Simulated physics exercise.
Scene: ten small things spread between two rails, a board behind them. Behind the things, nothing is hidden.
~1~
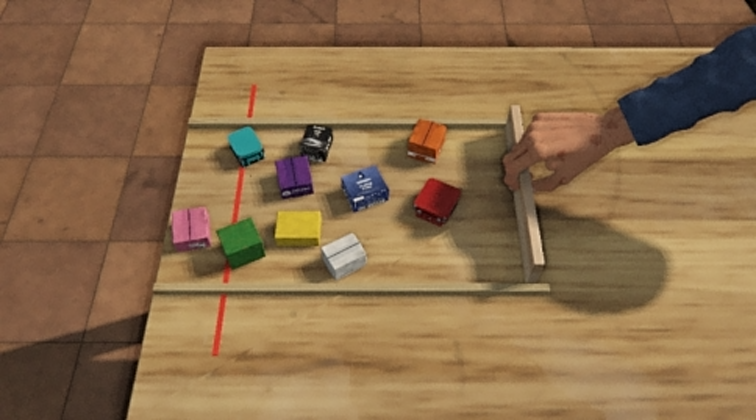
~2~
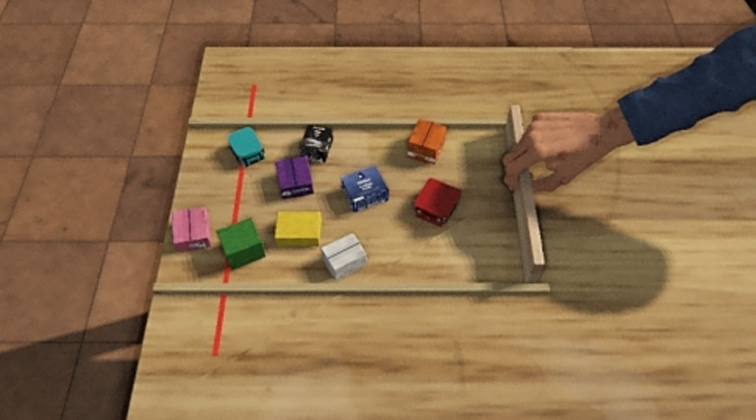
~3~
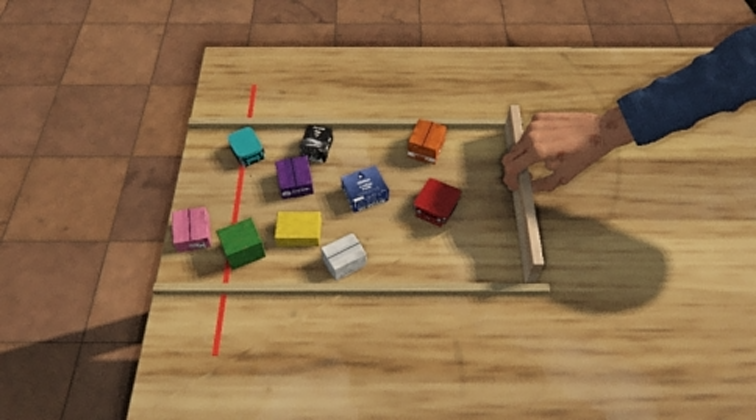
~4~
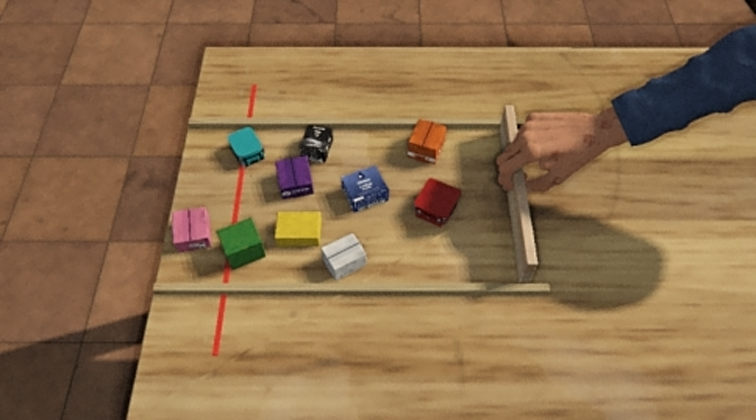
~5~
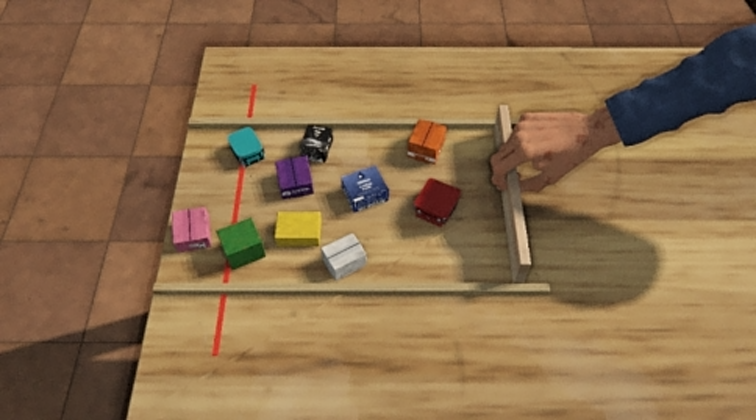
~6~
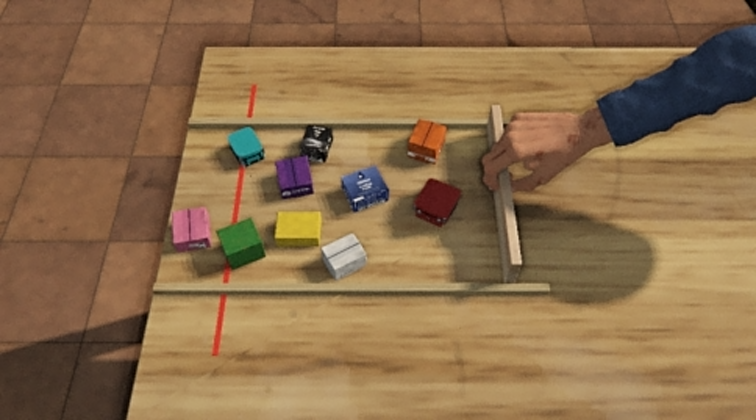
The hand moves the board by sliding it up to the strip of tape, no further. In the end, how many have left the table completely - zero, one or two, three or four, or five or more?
Falling ones: Three or four.
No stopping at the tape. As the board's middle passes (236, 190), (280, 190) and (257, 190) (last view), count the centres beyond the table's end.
First 4, then 0, then 2.
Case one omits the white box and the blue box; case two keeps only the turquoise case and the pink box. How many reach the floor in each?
The number fallen is 1, and in the other try 1.
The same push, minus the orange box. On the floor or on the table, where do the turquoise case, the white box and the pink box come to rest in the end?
Turquoise case: Over the edge; white box: Still there; pink box: Over the edge.
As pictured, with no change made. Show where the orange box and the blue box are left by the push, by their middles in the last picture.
In the last picture the orange box sits around (228, 145) and the blue box around (198, 171).
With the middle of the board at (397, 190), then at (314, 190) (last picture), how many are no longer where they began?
So 3, and at the other place 9.
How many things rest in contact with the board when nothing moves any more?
It's touching 3 at the end.
A little later, none off yet; pink box at rest near (192, 229); turquoise case at rest near (246, 148); green block at rest near (241, 244).
When it is over, the number that fall off is three or four; down, purple box, green block, turquoise case and pink box.
